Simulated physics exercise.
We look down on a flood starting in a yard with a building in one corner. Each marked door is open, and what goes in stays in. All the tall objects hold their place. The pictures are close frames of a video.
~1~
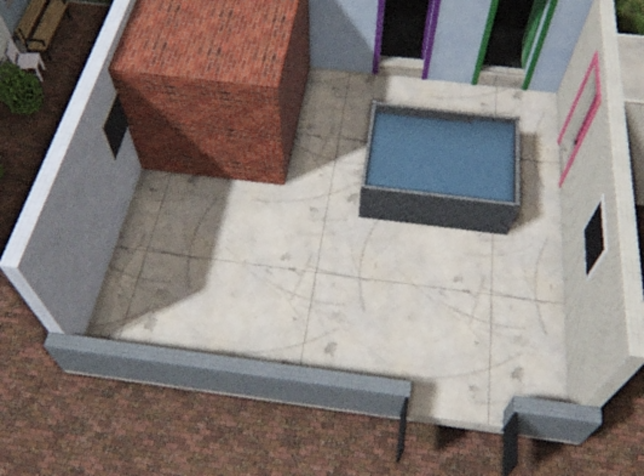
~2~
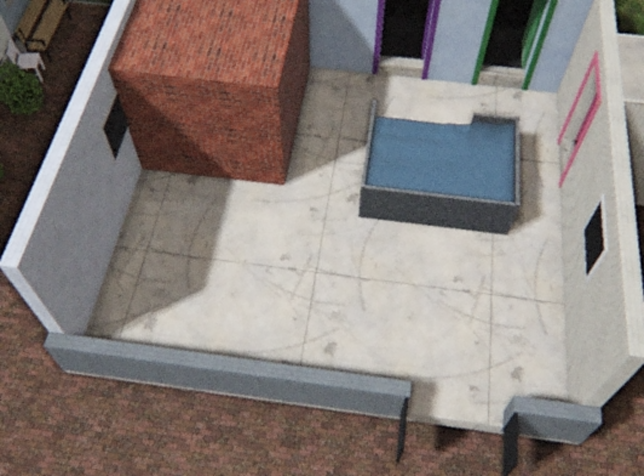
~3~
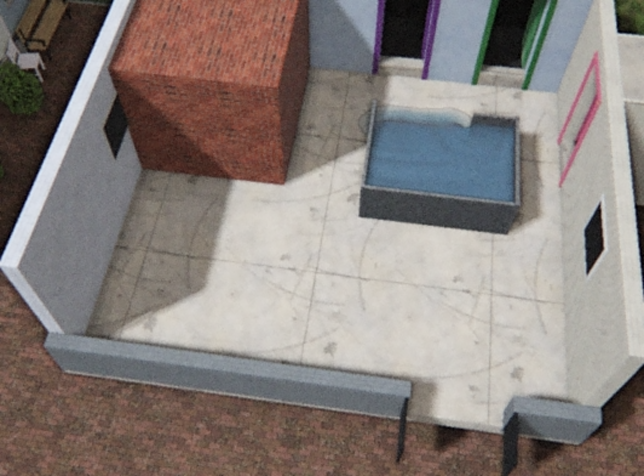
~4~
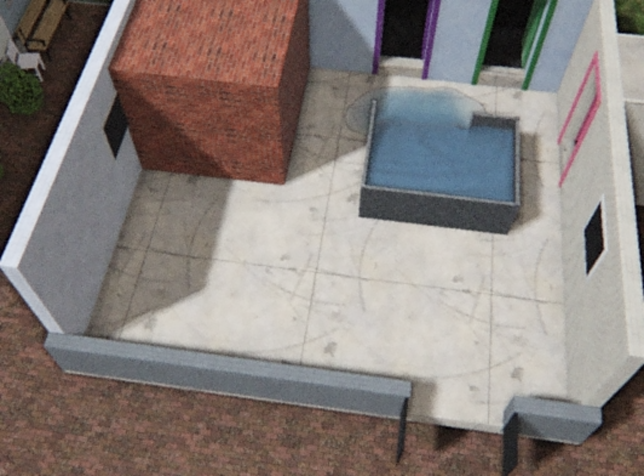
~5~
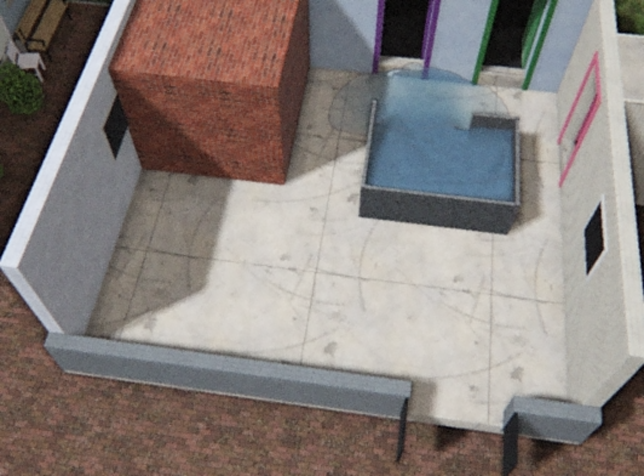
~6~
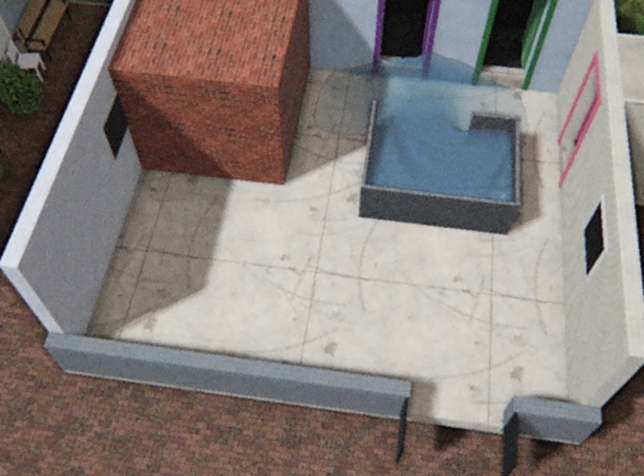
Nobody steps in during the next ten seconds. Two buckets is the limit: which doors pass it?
In the end: The purple door lets in a lot; the pink door admits no more than that; the green door admits no more than that.
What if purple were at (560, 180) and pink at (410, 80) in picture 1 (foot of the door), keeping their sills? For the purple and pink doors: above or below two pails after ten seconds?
My reading: The purple door takes less, the pink door floods.
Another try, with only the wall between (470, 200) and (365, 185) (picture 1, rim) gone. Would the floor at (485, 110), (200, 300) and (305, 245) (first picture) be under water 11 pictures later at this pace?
As listed: Free of water, covered, under water.
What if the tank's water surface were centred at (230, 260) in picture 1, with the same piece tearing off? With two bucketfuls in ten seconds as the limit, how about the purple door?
In short: Purple lets less in.
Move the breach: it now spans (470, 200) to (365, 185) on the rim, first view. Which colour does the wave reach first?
That is the pink-painted one.
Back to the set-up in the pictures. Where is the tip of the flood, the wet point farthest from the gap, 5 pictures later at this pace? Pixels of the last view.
I would point to (555, 99).
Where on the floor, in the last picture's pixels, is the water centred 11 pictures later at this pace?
Roughly at (425, 140).
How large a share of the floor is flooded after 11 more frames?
Near 25 in a hundred.
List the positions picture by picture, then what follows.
The first picture shows still water in the water tank at (442, 154).
In the second picture, water pours out on the water tank's far side and has run to a hidden place.
In the third picture, the front is at a hidden place, out from the gap on the water tank's far side.
In the fourth picture, the front is at (471, 101), out from the gap on the water tank's far side.
In the fifth picture, water pours out on the water tank's far side and has run to (366, 75).
In the sixth picture, water pours out on the water tank's far side and has run to (340, 72).
A moment on, water covers 15 % of the floor; the purple door far over two buckets in, the pink door not reached, the green door wet at the sill, nothing in.
Next, water covers 25 % of the floor; the purple door far over two buckets in, the pink door wet at the sill, nothing in, the green door wet at the sill, nothing in.
Then, water covers 60 % of the floor; the purple door far over two buckets in, the pink door wet at the sill, nothing in, the green door wet at the sill, nothing in.
Later, water covers 80 % of the floor; the purple door far over two buckets in, the pink door wet at the sill, nothing in, the green door wet at the sill, nothing in.
In the end, water covers 95 % of the floor; the purple door far over two buckets in, the pink door wet at the sill, nothing in, the green door wet at the sill, nothing in.
